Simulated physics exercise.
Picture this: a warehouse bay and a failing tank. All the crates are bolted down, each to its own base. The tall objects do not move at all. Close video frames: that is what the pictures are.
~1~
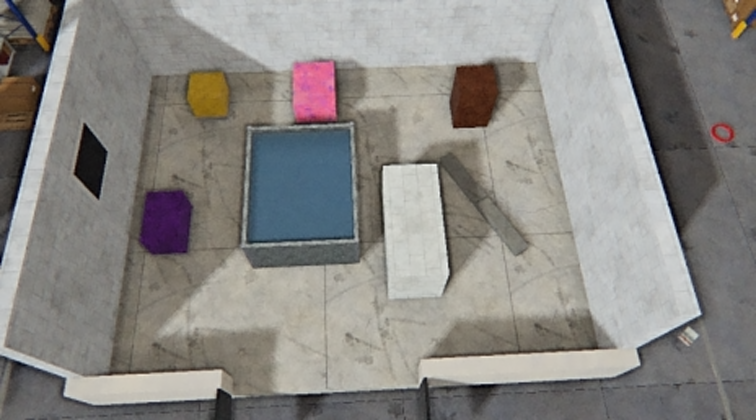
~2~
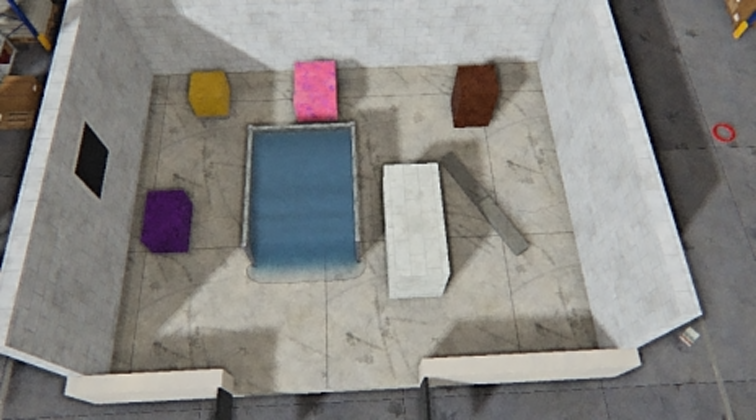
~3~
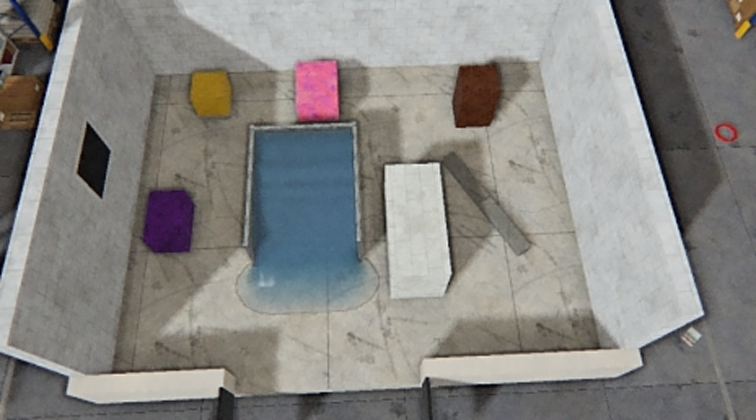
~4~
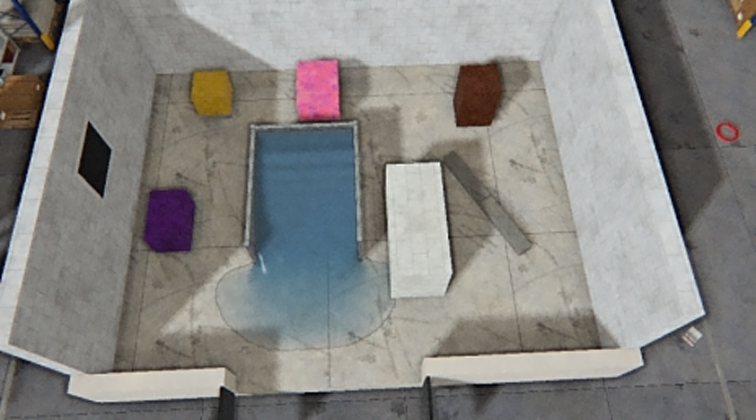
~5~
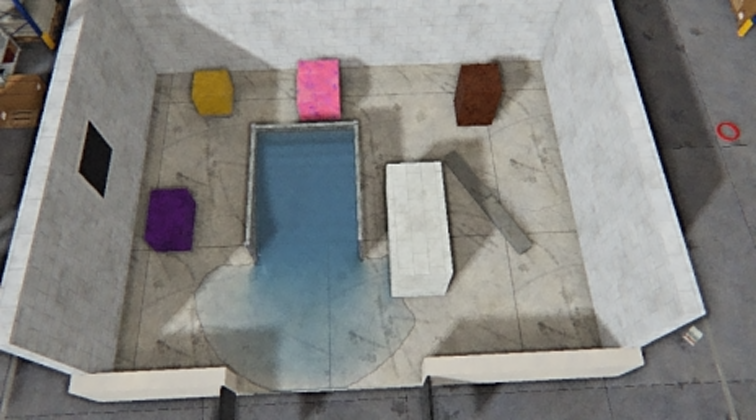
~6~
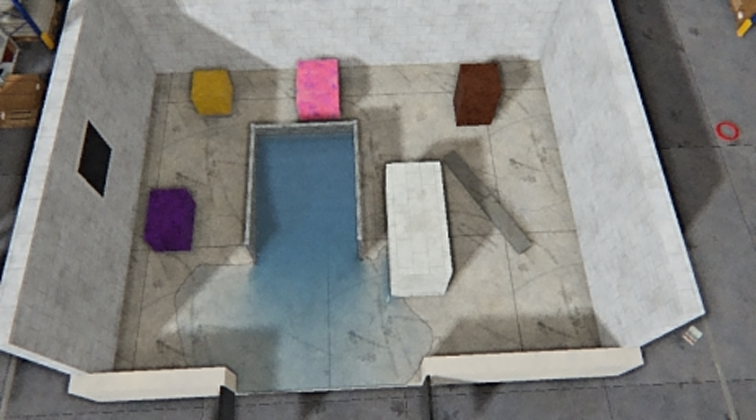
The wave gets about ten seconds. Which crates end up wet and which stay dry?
The pink crate stays dry; the purple crate gets wet; the yellow crate stays dry.
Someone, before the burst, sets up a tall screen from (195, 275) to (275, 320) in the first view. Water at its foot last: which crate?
Pink-painted one.
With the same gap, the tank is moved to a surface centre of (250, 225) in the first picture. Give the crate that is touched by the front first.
Answer: The purple one, before any other.
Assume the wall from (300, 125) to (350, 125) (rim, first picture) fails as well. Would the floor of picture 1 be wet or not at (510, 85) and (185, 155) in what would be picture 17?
The first spot is submerged, the second submerged.
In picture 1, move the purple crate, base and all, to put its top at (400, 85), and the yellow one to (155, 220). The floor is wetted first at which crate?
Judging by the pictures, the yellow-painted one.
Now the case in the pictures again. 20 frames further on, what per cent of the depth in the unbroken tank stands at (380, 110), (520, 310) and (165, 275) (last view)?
0, 2, 6 %.
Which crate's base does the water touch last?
Result - the pink crate.
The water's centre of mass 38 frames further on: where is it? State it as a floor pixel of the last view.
About (287, 242).
A moment on, water covers 20 % of the floor; the pink crate not reached, the purple crate not reached, the yellow crate not reached.
Next, water covers 25 % of the floor; the pink crate not reached, the purple crate not reached, the yellow crate not reached.
Then, water covers 35 % of the floor; the pink crate not reached, the purple crate water round its plinth, the yellow crate not reached.
Later, water covers 50 % of the floor; the pink crate not reached, the purple crate water round its plinth, the yellow crate water round its plinth.
In the end, water covers 60 % of the floor; the pink crate stayed above the water, the purple crate was topped, the yellow crate stayed above the water.
